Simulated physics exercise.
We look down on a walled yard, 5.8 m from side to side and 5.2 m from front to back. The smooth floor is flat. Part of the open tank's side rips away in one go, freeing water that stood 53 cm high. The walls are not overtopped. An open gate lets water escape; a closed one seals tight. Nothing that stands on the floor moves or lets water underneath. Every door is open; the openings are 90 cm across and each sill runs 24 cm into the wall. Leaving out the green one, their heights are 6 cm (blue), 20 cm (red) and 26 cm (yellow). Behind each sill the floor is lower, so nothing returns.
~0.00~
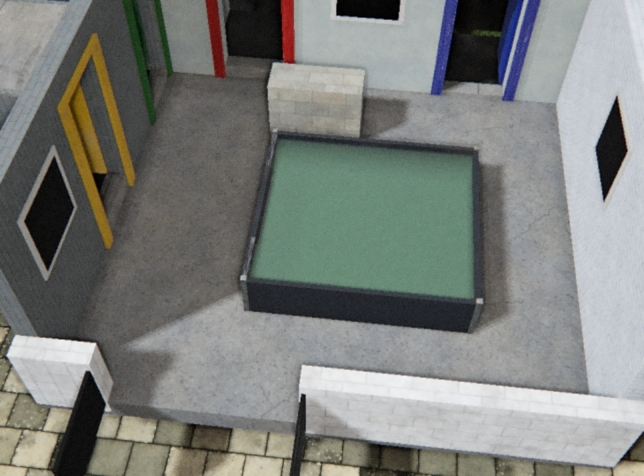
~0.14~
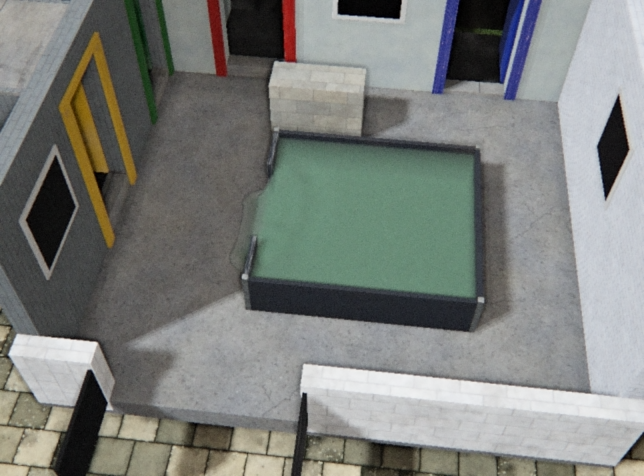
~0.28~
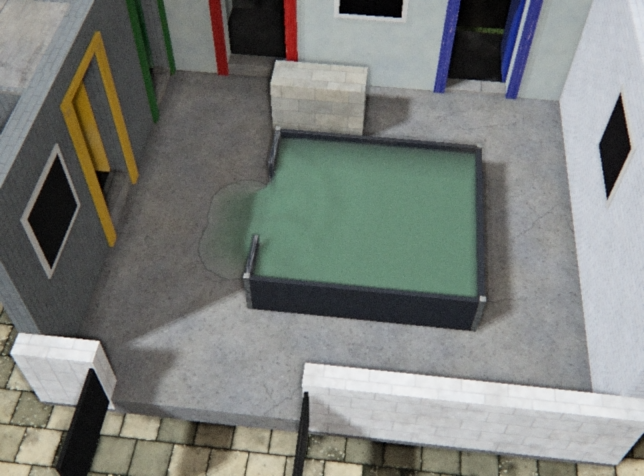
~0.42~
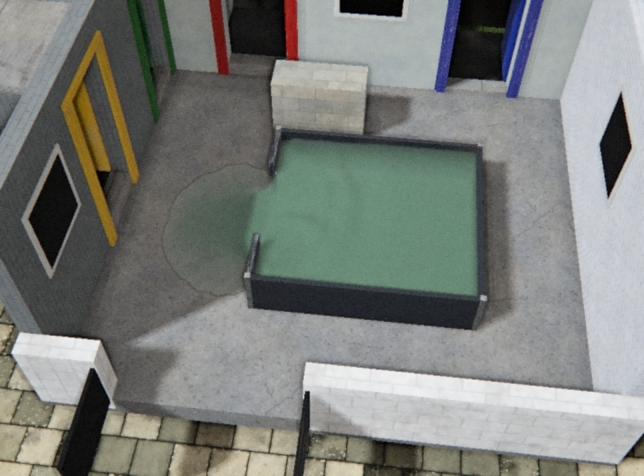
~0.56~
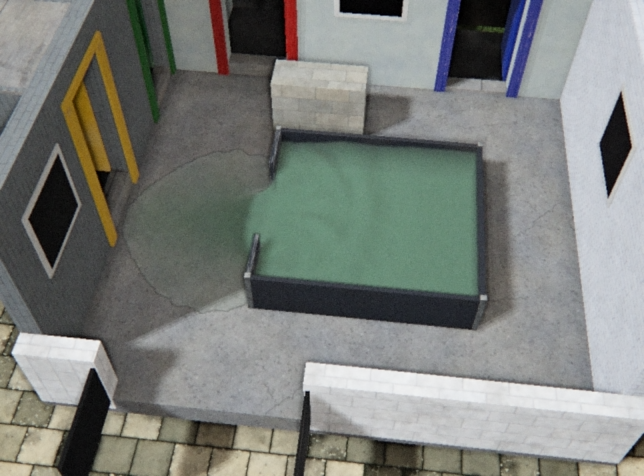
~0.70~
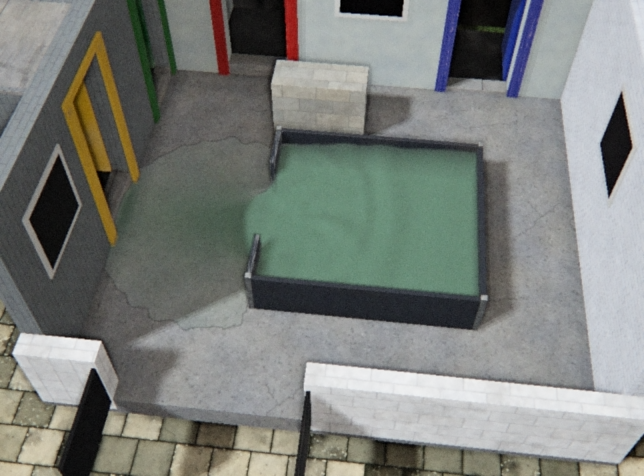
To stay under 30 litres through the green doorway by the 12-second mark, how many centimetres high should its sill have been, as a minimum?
About 16 cm.
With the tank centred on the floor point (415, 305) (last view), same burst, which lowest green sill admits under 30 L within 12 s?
About 14.5 cm.
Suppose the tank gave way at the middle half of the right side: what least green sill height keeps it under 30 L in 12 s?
Some 12.0 cm.
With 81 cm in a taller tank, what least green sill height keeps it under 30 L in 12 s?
Some 25 cm.
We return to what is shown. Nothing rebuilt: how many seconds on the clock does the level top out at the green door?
Around 4.0 s.
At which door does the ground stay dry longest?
Last comes the blue one.
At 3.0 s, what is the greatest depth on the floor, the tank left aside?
About 34 cm.
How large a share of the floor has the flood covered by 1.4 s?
Some 25 per cent of it.
After 1.4 s water covers 25 % of the floor, deepest (35 cm) near (121, 223); it has not reached the green door.
After 3.0 s water covers 45 % of the floor, deepest (34 cm) near (68, 374); 17 cm at the green door, 4 litres in over its 15 cm sill.
After 12.0 s water covers 95 % of the floor, deepest (14 cm) near (545, 424); 10 cm at the green door, 35 litres in over its 15 cm sill.
At the green door as built, the water arrived by 1.5 s and peaked near 18 cm at 4.2 s.
Run again over the same 12 s with other heights there, 40 litres in over 14.5 cm, 10 litres over 20 cm. The limit of 30 litres is kept from about 16 cm up.
